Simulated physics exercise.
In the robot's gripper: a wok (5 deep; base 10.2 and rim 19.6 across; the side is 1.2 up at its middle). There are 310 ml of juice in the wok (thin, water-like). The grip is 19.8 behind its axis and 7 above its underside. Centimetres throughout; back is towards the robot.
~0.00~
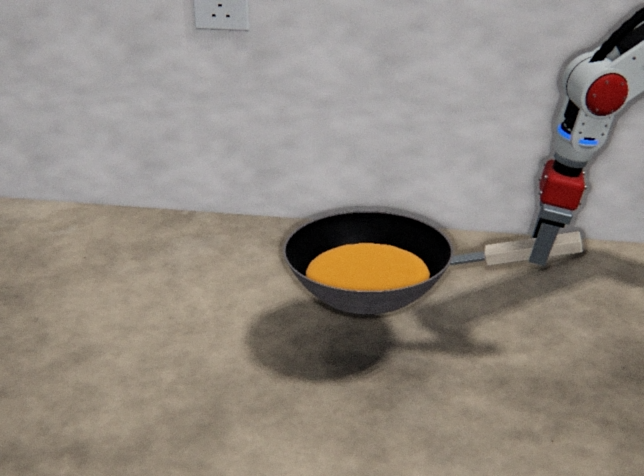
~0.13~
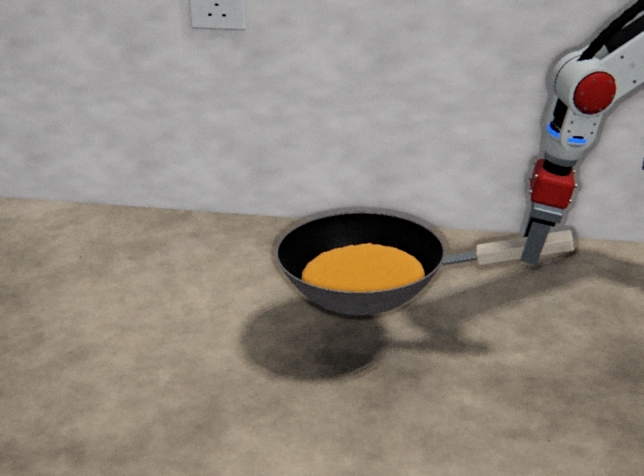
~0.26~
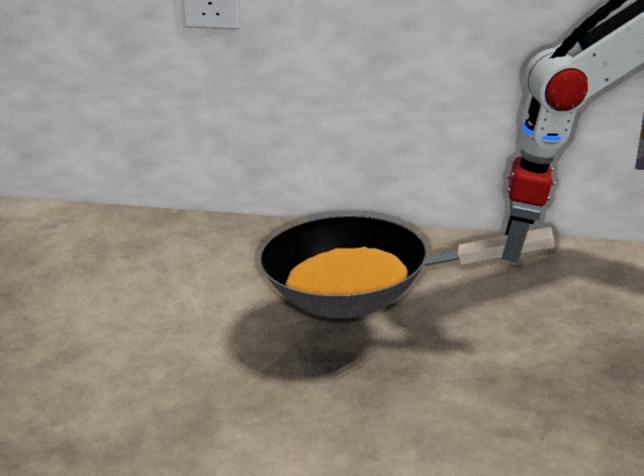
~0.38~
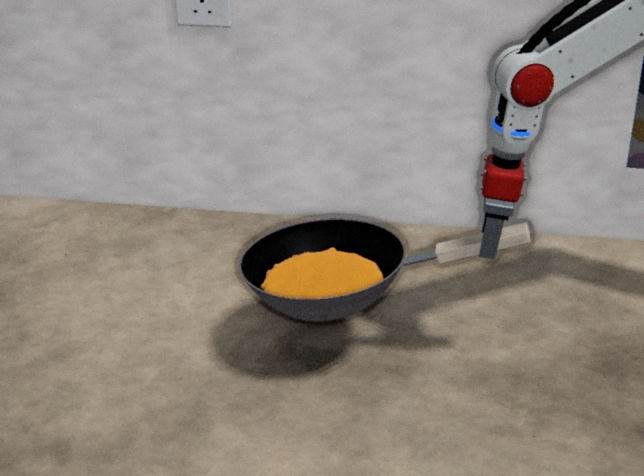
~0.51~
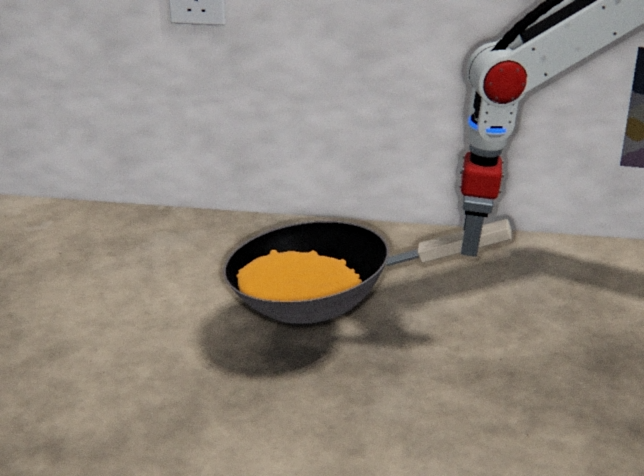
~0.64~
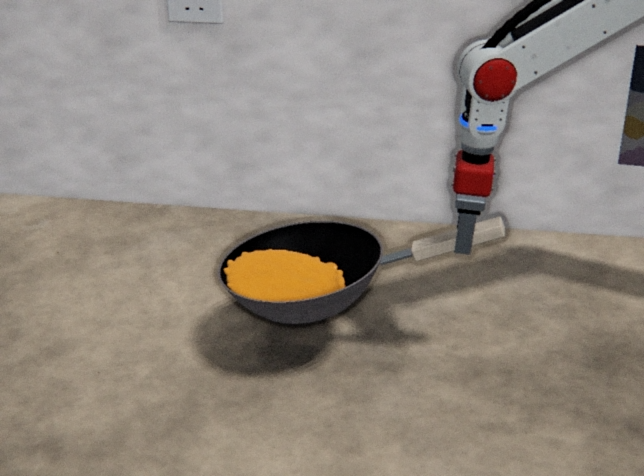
A robot arm gripping a wok by its handle moves it left above a mottled surface, gradually tilting it forward, away from the gripper, while the orange juice inside ripples and shifts toward the wok's left side.
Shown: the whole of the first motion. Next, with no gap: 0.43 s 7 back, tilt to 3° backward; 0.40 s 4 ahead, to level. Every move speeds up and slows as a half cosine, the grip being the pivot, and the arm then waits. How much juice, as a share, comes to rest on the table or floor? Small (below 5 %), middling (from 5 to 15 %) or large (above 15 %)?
On the table or floor the share is middling, from 5 to 15 %.
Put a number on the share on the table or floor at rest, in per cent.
About 10 %.
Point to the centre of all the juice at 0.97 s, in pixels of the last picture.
Around (348, 266).
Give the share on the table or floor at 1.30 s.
About 1 %.
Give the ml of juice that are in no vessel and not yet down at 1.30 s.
Some 10 ml.
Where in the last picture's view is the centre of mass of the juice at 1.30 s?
Around (358, 268).
By 0.97 s, tilted 2° backward, liquid up to 15 above the table; 310 ml in the wok.
By 1.30 s, tilted 1° backward, liquid up to 16 above the table; 295 ml in the wok, 5 ml on the table or floor, 10 ml in the air or running down outside.
By 1.67 s, level, liquid up to 15 above the table; 285 ml in the wok, 20 ml on the table or floor, 10 ml in the air or running down outside.
By 2.47 s, level, liquid up to 16 above the table; 280 ml in the wok, 30 ml on the table or floor.
Final state, 280 ml in the wok, 30 ml on the table or floor. That is 9 % on the table or floor.
